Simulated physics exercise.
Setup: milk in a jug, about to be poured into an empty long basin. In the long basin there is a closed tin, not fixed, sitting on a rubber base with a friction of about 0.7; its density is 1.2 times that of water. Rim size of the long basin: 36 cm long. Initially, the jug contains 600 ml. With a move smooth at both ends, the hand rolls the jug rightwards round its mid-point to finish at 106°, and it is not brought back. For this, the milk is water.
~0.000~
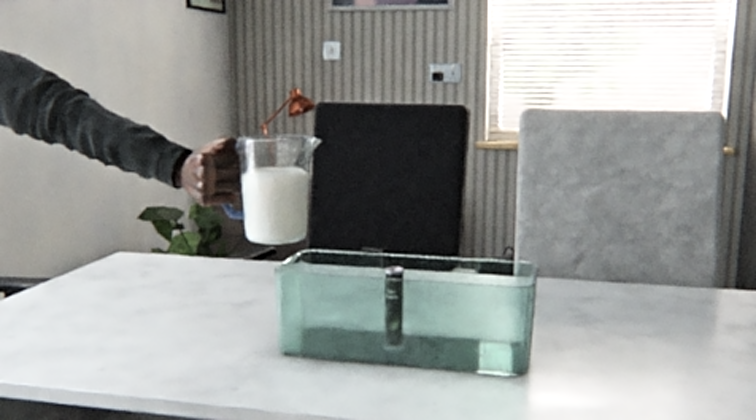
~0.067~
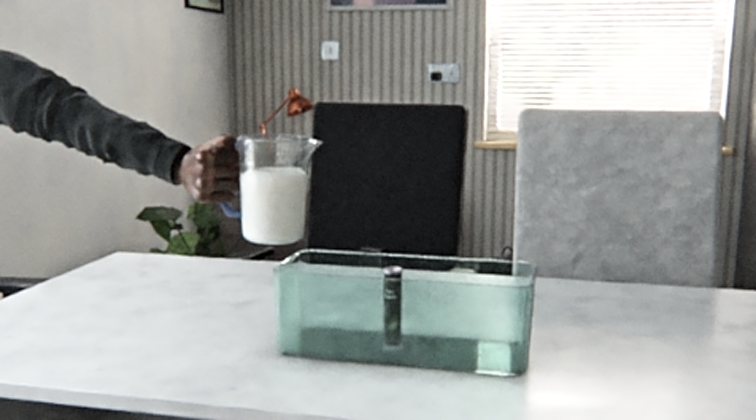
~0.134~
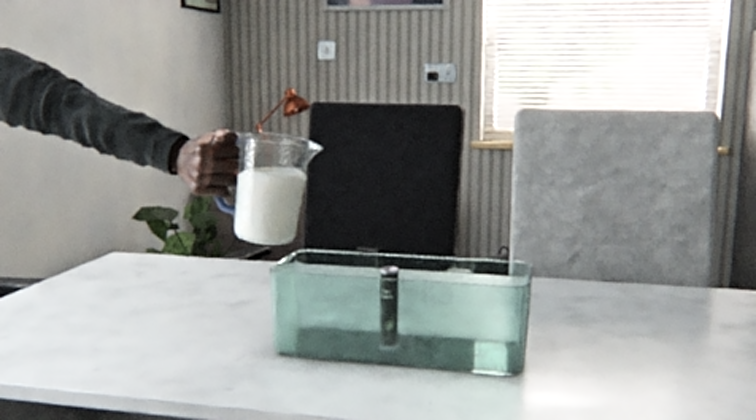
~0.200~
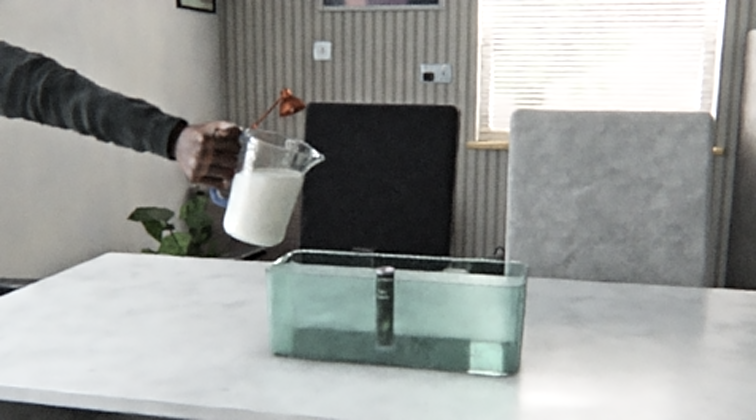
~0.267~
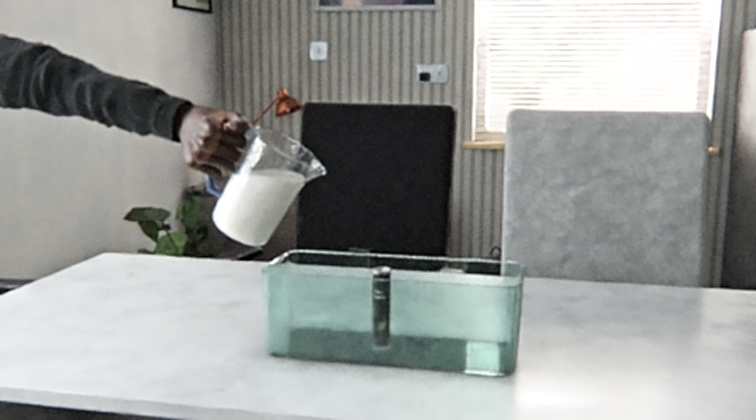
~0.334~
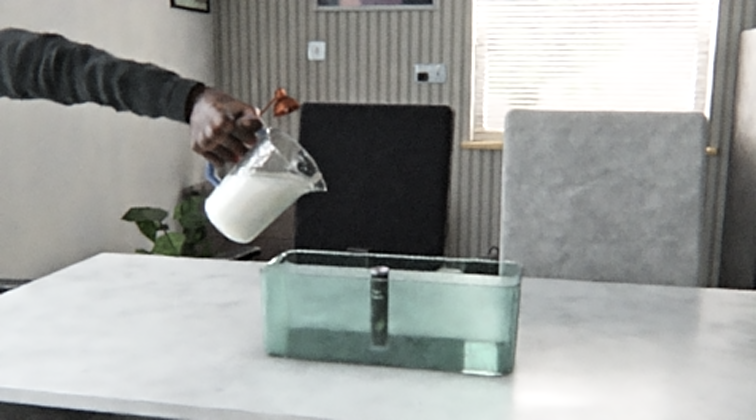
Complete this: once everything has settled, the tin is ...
Once everything has settled, the tin is standing up.
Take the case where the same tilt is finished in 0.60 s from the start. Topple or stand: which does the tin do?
After the tilt, the tin is still standing.
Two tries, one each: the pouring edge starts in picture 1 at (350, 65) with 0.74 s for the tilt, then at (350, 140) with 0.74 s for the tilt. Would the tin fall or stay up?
Run one: It does not tip. Run two: It tumbles.
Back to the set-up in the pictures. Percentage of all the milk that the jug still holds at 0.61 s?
I reckon about 68 in a hundred is still held.
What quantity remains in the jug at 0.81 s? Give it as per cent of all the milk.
20 per cent or so.
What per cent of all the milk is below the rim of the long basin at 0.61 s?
Roughly 16 per cent.
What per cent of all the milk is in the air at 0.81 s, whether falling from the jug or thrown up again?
Estimate: About 10 in a hundred.
By 0.61 s the tilt is 98° and 69 per cent is still to pour; the tin stands where it began.
By 0.81 s the tilt is 106° and 20 per cent is still to pour; the tin stands where it began.
By 1.01 s the tilt is 106° and 3 per cent is still to pour; the tin stands where it began.
By 1.24 s the tilt is 106° and 0 per cent is still to pour; the tin stands where it began.
At rest the tin stands where it began.
